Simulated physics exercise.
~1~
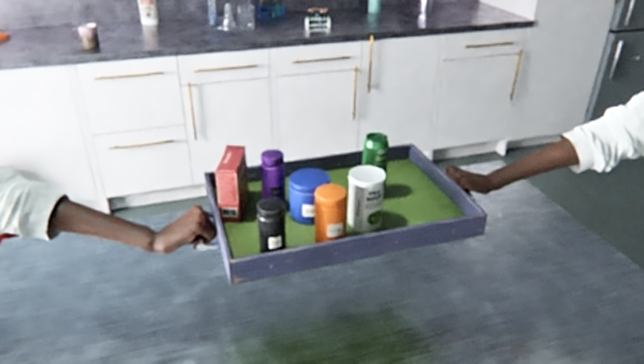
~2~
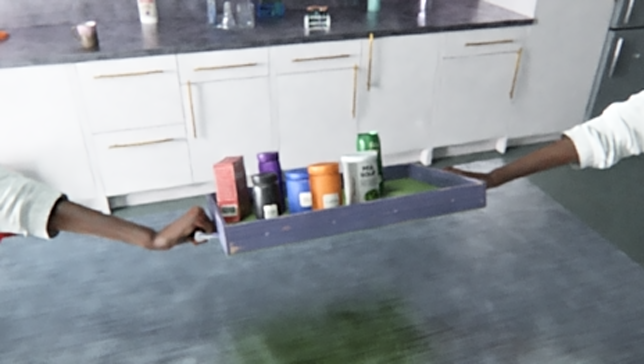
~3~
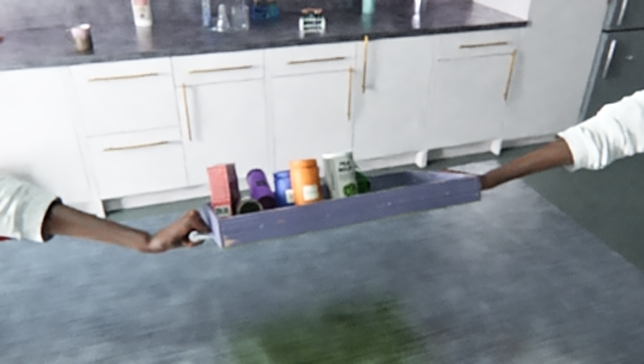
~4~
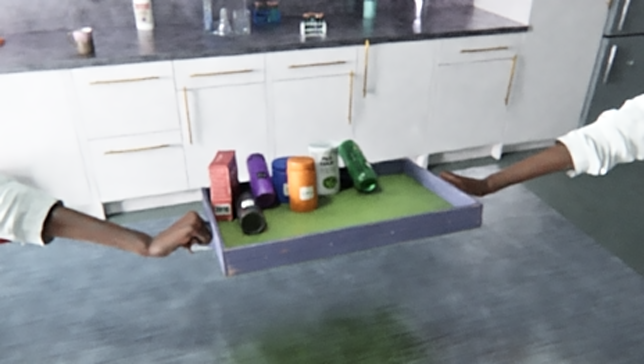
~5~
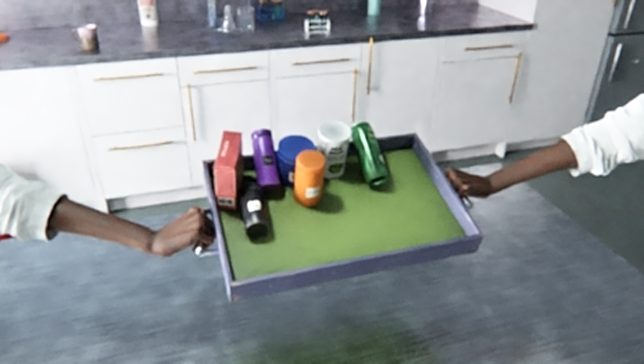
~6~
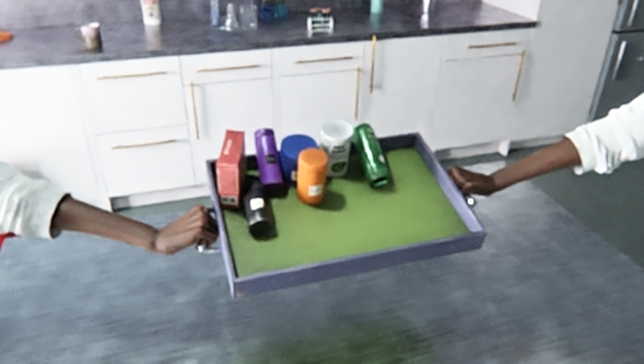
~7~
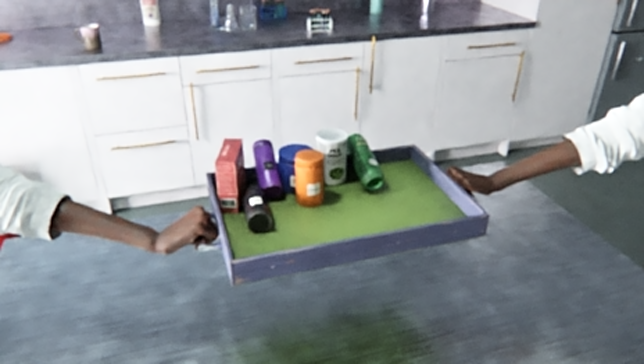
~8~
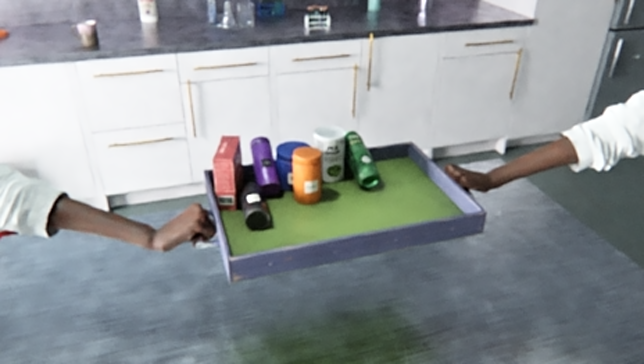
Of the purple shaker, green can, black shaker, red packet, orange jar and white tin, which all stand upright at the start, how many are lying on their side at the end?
Three of them end up lying on their side, namely the purple shaker, the green can and the black shaker.
A purple-rimmed tray with a green base is held out by a hand at each end, seen from slightly above in a kitchen with white cupboards. On it are a red packet at the left, purple and black shakers, a blue jar, an orange jar, a white tin and a green can. The far edge dips, and the containers lean and slide, the shakers and green can toppling. The tray then swings back until its near edge is lower, and levels again. The shakers and can stay tipped over, while the shifted orange jar and white tin stand near the red packet.
